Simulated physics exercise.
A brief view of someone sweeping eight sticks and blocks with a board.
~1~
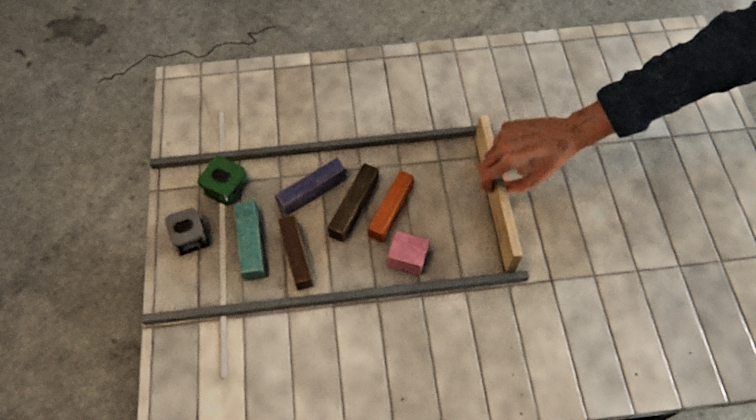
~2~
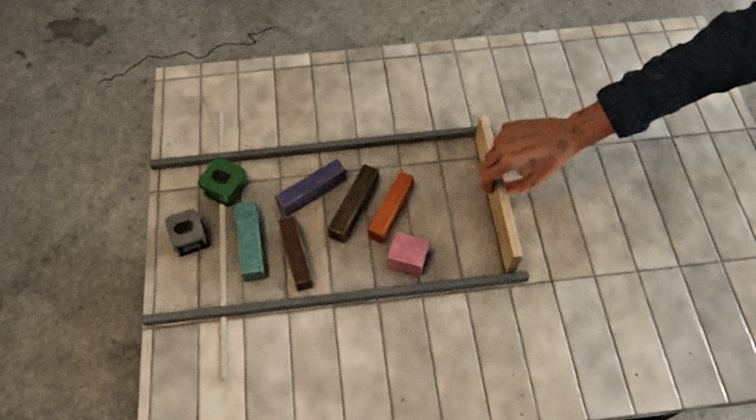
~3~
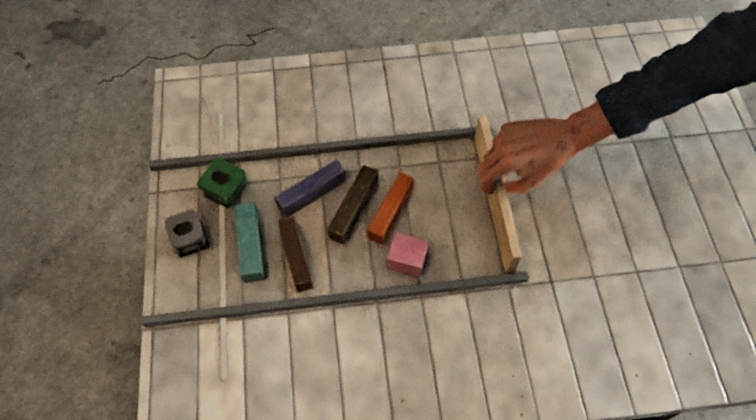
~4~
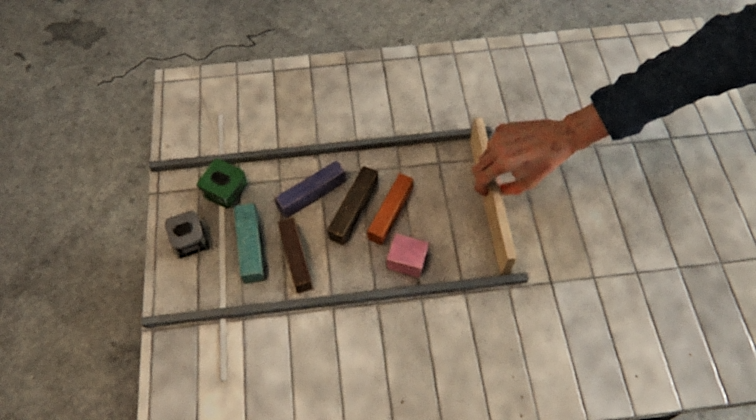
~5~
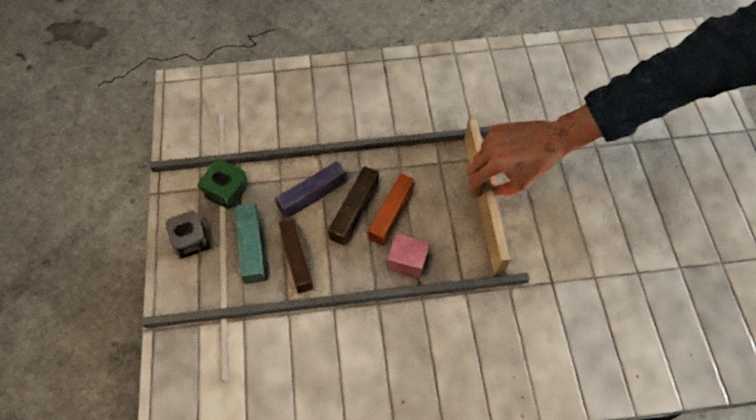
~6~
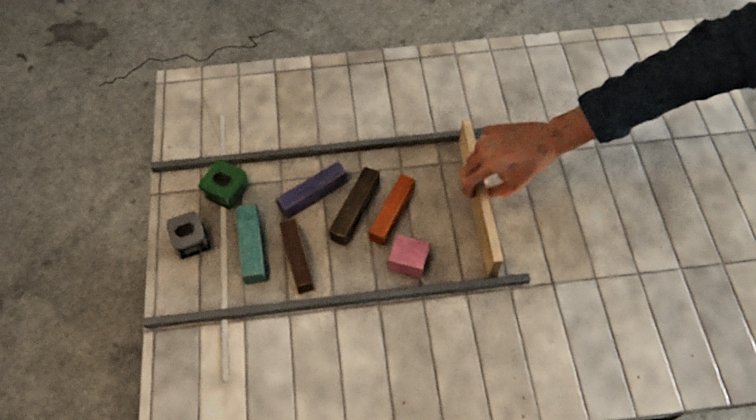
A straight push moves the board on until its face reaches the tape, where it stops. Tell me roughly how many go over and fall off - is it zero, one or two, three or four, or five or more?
Roughly one or two fall off.
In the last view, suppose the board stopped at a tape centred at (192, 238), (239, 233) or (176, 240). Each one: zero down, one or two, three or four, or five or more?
Going tape by tape, I get either three or four, then none, then more than four.
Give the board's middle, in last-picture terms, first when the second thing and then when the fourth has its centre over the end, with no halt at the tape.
In pixels, around (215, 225) followed by around (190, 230).
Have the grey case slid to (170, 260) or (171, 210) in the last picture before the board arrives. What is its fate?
In turn it goes over; drops off.
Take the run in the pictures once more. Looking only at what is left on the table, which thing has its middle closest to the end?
The green case finishes closest.
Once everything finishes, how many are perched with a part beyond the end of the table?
I get 1.
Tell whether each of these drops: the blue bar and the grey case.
Well, the blue bar is still up there and the grey case ends up down.
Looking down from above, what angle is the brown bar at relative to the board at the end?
The angle is about 0 degrees.
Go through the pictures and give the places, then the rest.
Grey case (187, 231); green case (224, 181); turquoise bar (250, 240); board (497, 192); tape (223, 231), in the first frame.
Green case (224, 182); orange stick (391, 207), in the second frame.
Turquoise bar (249, 242); board (496, 193), in the third frame.
Grey case (187, 234); black bar (353, 204), in the fourth frame.
Green case (224, 184); blue bar (312, 189), in the fifth frame.
Grey case (188, 235); green case (225, 185); turquoise bar (251, 243); board (479, 196); tape (224, 234), in the sixth frame.
Soon after, none off yet; grey case at rest near (188, 235); green case at rest near (225, 185); turquoise bar at rest near (251, 243).
After that, none off yet; grey case at rest near (188, 235); green case at rest near (224, 185); turquoise bar displaced a little near (239, 245).
In the end, the number that fall off is one or two; gone, grey case.
